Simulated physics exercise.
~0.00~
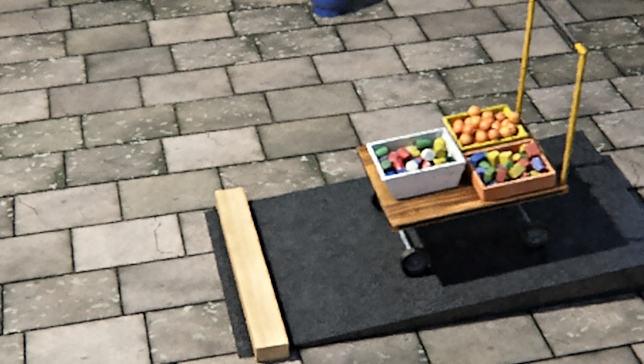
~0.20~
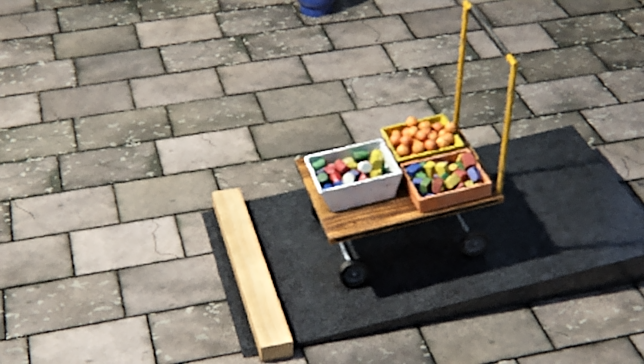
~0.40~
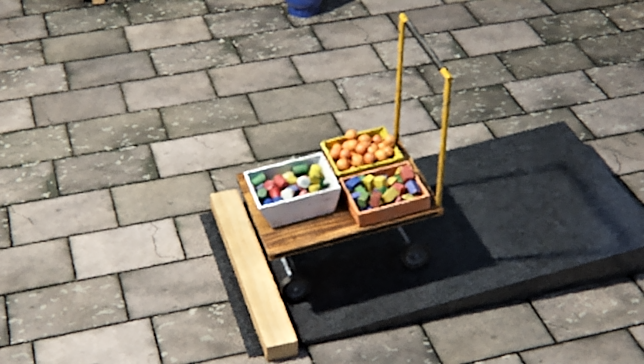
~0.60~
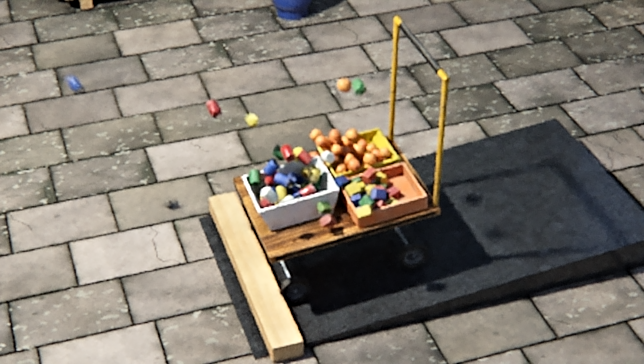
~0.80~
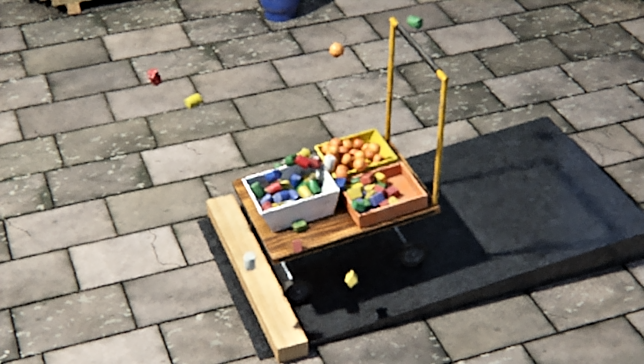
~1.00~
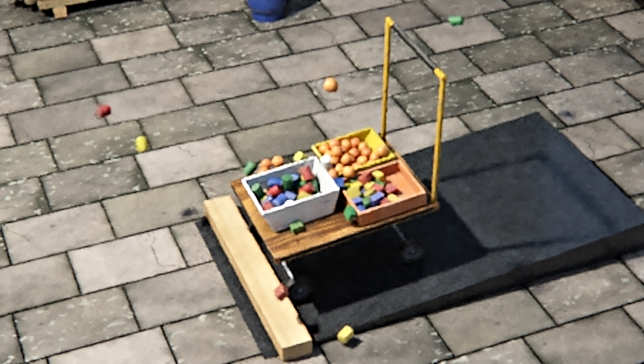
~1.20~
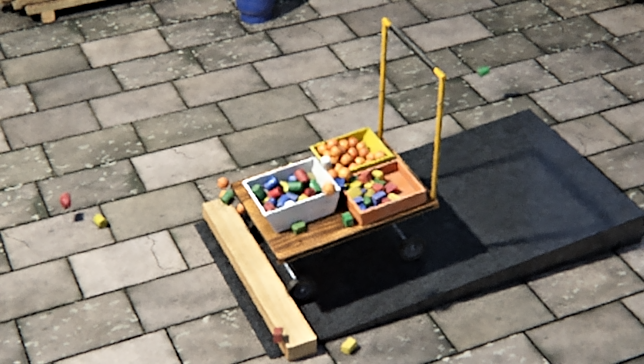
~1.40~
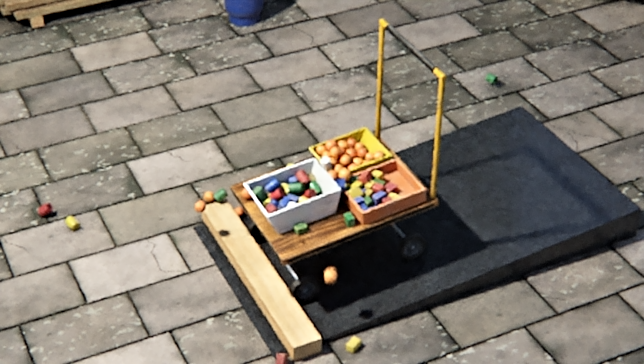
On a grey paved area seen from above at an angle, a small wooden cart with yellow handle posts rolls left down a dark, shallow ramp towards a pale timber beam. It carries a white crate and an orange crate of small colourful pieces at the front and side, with a yellow crate of orange balls behind. The cart stops abruptly at the beam, and the loads jump and jumble. Several pieces fly out, some sailing left and others dropping beside the cart. They land scattered across the paving and around the beam, while the cart stays put with its crates still mostly full.
